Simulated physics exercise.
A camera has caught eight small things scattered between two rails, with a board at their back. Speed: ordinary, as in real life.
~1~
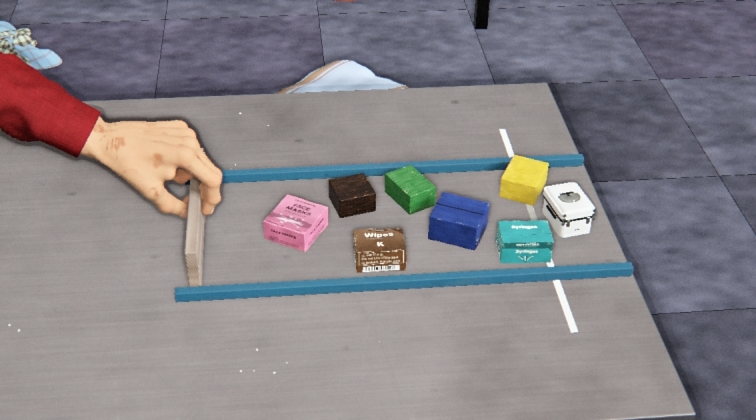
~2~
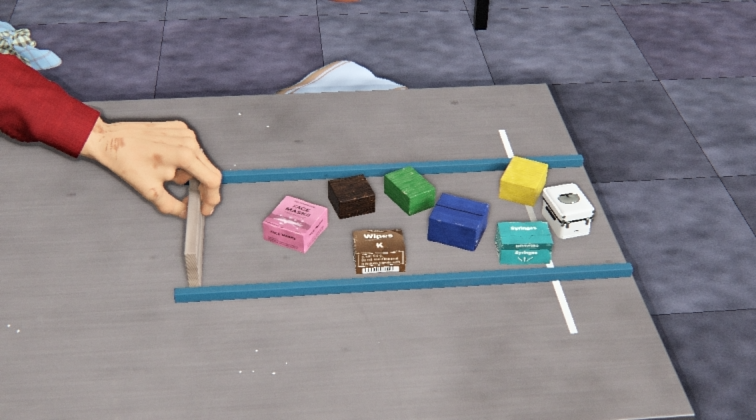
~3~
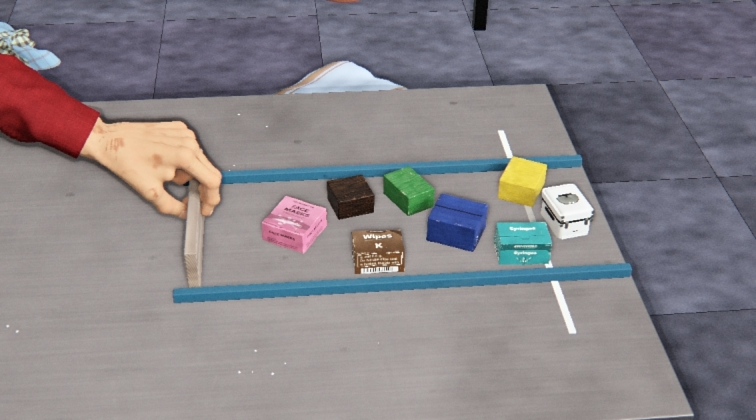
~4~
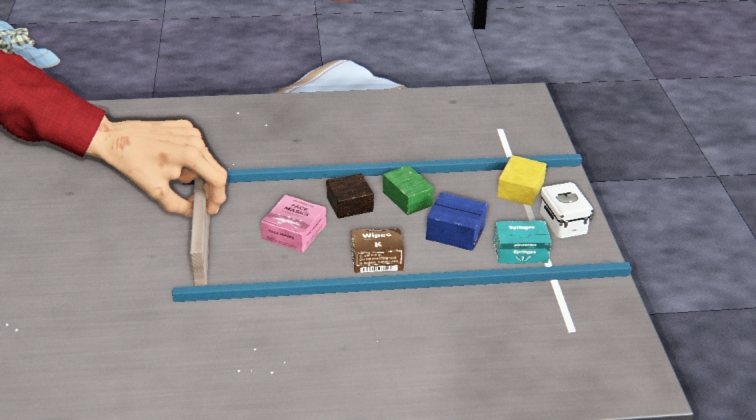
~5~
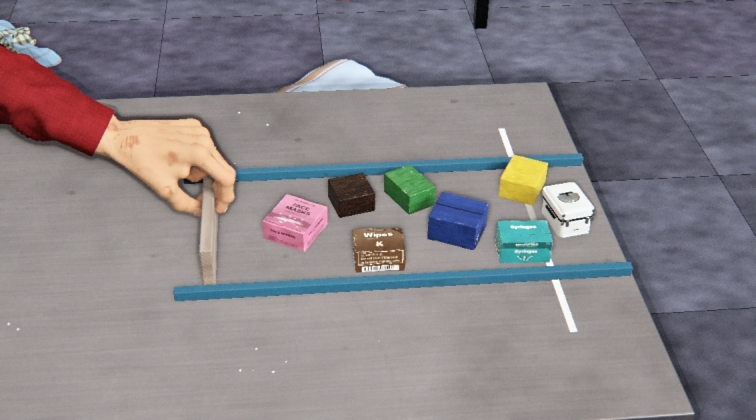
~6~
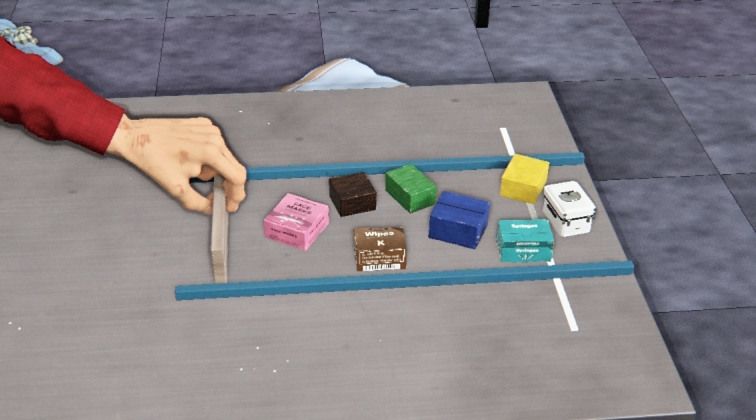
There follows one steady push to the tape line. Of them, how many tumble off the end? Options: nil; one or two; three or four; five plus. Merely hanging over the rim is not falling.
One or two.
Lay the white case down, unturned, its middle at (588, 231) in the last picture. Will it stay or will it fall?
Here it goes off.
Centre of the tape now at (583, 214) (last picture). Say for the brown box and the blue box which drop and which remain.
Taking each in turn, the brown box is not lost and the blue box ends up off.
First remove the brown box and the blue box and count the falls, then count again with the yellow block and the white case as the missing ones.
1, then 0.
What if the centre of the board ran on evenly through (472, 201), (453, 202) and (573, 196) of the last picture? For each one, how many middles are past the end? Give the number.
0, 0 and 5.
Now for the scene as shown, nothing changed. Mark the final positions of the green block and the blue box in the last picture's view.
In the last picture the first middle sits at (578, 180) and the other at (605, 204).
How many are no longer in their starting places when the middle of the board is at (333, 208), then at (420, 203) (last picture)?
Up to then 3, and up to the other point 6.
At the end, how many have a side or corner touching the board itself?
It touches 3.
Soon after, none off yet; white case at rest near (568, 210); yellow block at rest near (525, 179); turquoise box at rest near (525, 241).
After that, none off yet; white case at rest near (568, 210); yellow block moving near (529, 179); turquoise box displaced a little near (556, 242).
In the end, the number that fall off is one or two; gone, yellow block and white case.
